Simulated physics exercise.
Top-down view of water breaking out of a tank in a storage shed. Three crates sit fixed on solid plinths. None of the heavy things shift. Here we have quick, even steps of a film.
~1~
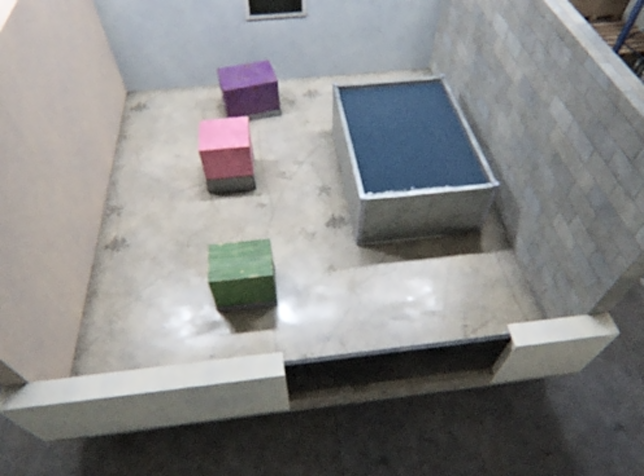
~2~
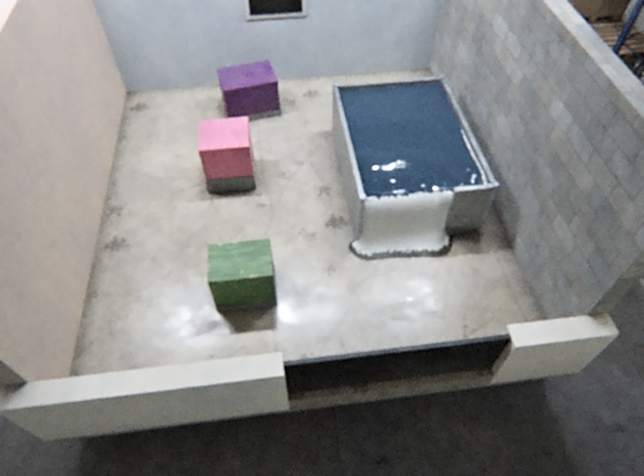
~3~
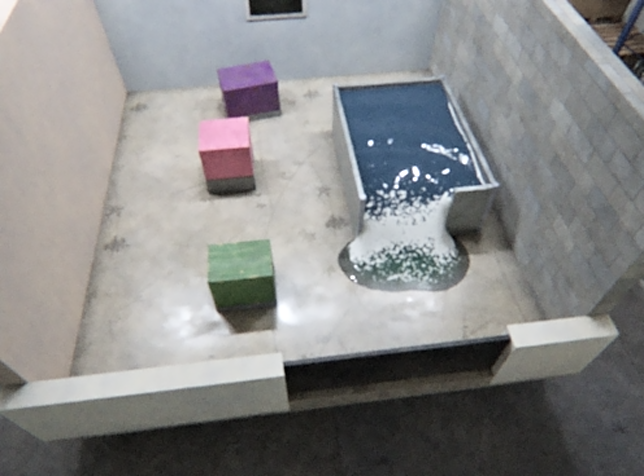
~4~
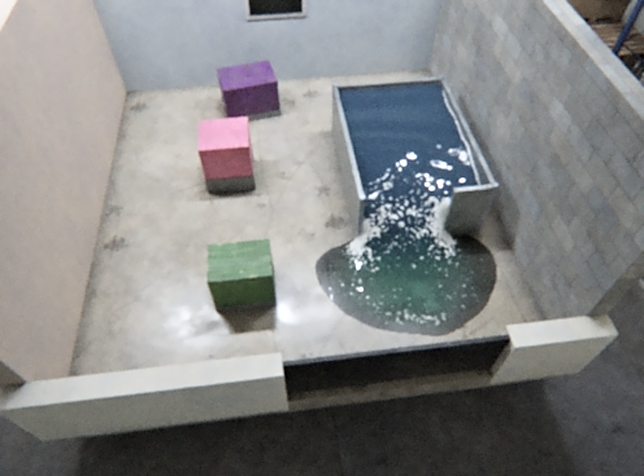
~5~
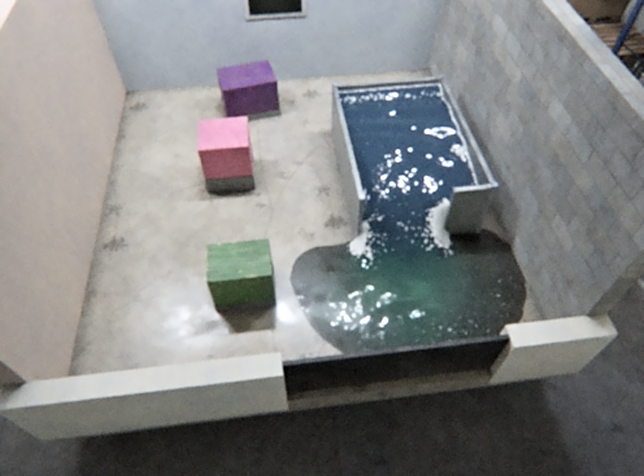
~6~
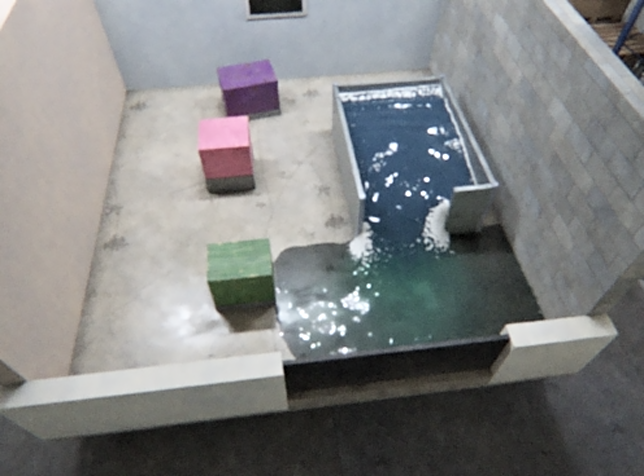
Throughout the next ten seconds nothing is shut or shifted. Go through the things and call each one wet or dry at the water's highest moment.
Called one by one: The pink crate is dry; the green crate is wet; the purple crate is wet.
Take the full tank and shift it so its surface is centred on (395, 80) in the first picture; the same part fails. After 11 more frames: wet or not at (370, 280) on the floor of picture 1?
My call is that the spot is drenched.
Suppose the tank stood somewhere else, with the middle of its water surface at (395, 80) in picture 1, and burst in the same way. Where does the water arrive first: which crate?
Answer: The green crate.
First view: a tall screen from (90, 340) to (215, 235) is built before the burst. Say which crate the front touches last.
My answer: The one in purple.
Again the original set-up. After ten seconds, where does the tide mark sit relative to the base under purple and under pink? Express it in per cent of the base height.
About 150 percent and about 50 percent.
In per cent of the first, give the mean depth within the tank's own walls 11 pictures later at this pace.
Near 46 in a hundred.
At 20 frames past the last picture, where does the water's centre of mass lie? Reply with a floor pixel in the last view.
Centre: Close to (341, 247).
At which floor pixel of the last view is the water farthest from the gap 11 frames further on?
The wet edge reaches furthest near (63, 406).
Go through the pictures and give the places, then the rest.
In the first picture, the water tank at (407, 135) is whole and still.
In the second picture, water pours out at (403, 225) and has run to (353, 246).
In the third picture, the front is at (454, 278), out from the gap at (403, 226).
In the fourth picture, the front is at (450, 326), out from the gap at (402, 227).
In the fifth picture, water pours out at (402, 227) and has run to a hidden place.
In the sixth picture, water pours out at (402, 226) and has run to a hidden place.
A moment on, water covers 25 % of the floor; the pink crate not reached, the green crate water round its plinth, the purple crate not reached.
Next, water covers 35 % of the floor; the pink crate not reached, the green crate water round its plinth, the purple crate not reached.
Then, water covers 55 % of the floor; the pink crate not reached, the green crate water round its plinth, the purple crate not reached.
Later, water covers 95 % of the floor; the pink crate water round its plinth, the green crate water round its plinth, the purple crate water round its plinth.
In the end, water covers 100 % of the floor; the pink crate stayed above the water, the green crate was topped, the purple crate was topped.
